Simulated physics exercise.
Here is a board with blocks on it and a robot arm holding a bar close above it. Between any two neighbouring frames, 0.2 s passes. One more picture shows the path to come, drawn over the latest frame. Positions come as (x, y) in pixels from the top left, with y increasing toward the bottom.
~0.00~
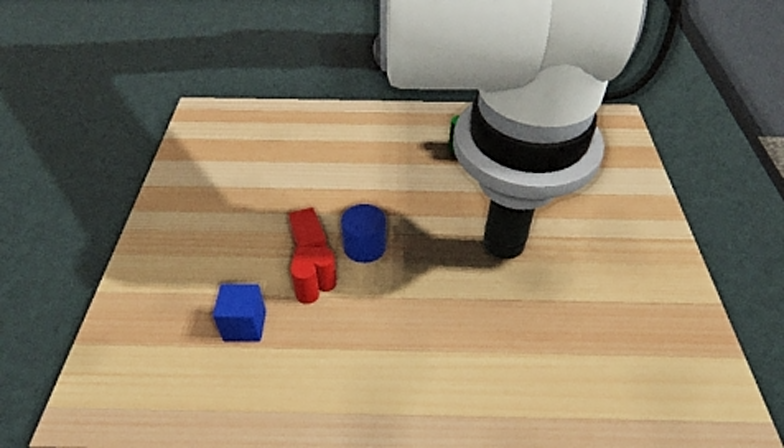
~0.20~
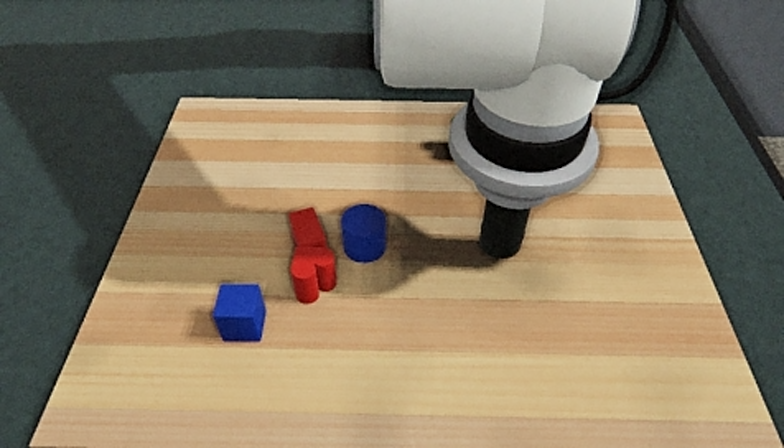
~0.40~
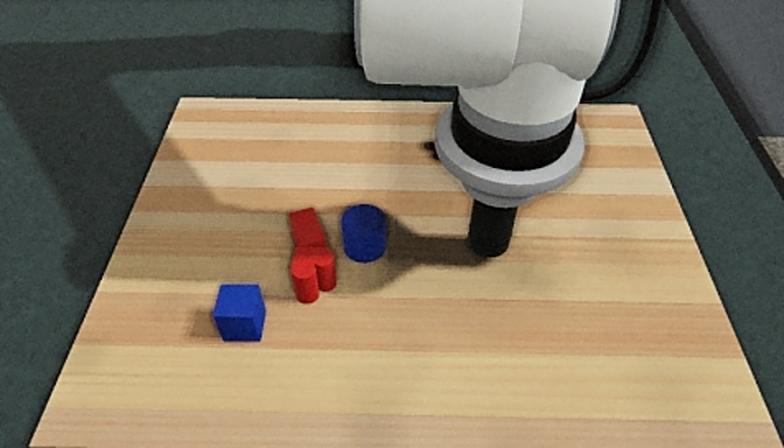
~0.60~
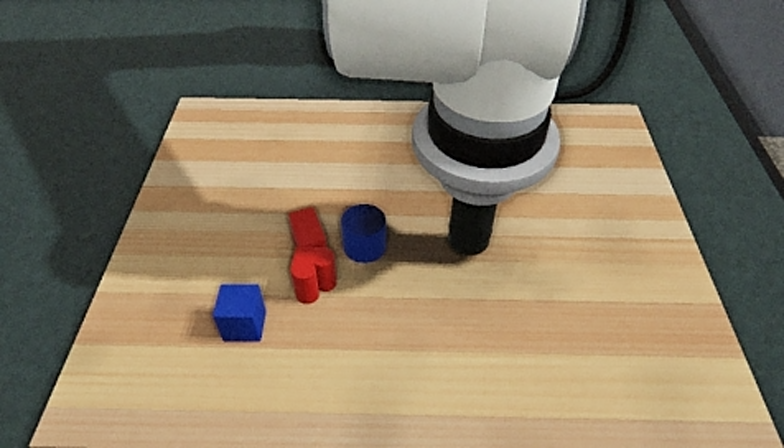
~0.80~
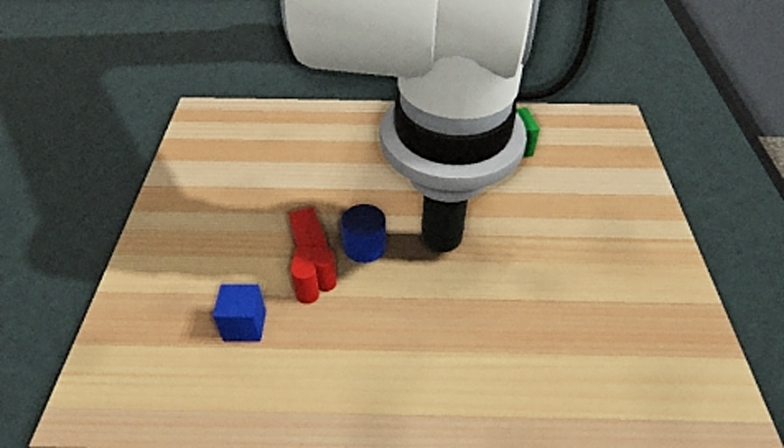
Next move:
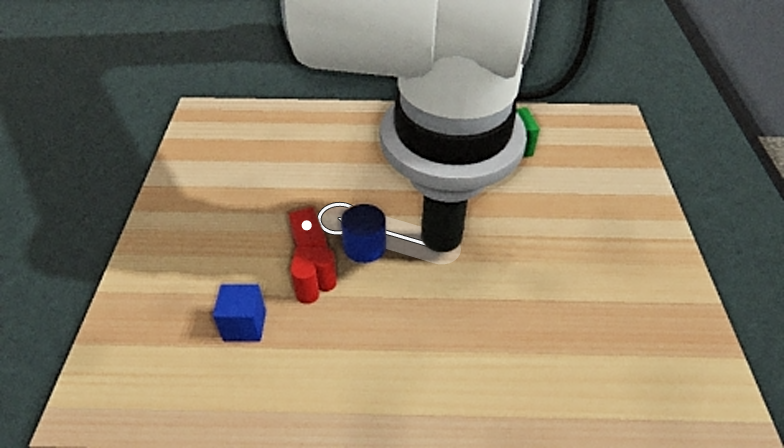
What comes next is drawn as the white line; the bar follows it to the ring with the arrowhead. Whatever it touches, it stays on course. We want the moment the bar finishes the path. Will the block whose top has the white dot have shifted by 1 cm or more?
Yes
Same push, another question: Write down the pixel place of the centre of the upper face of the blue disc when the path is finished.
About (320, 221).
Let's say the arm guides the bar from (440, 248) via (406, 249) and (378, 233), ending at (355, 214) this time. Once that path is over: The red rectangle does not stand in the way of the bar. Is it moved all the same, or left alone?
Displaced, by a centimetre or more.
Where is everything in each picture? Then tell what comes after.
The first picture shows bar tip (504, 244); block tops, red rectangle (307, 225); red heart block (310, 260); blue disc (364, 219).
The second picture shows bar (500, 244); blocks unchanged.
The third picture shows bar (488, 243); blocks unchanged.
The fourth picture shows bar (468, 241); blocks unchanged.
The fifth picture shows bar (441, 238); red rectangle (307, 225); red heart block (310, 260); blue disc (364, 219).
Path on the board, from (440, 248) to (339, 218); the dot is on the red rectangle.
The first path, step by step. One third of the way, bar (406, 227); nothing pushed yet.
Two thirds of the way, bar (371, 217); red rectangle (300, 228), turned 10° clockwise; blue disc (336, 221).
At the end, bar (338, 208); red rectangle (285, 232); red heart block in place; blue disc (320, 221).
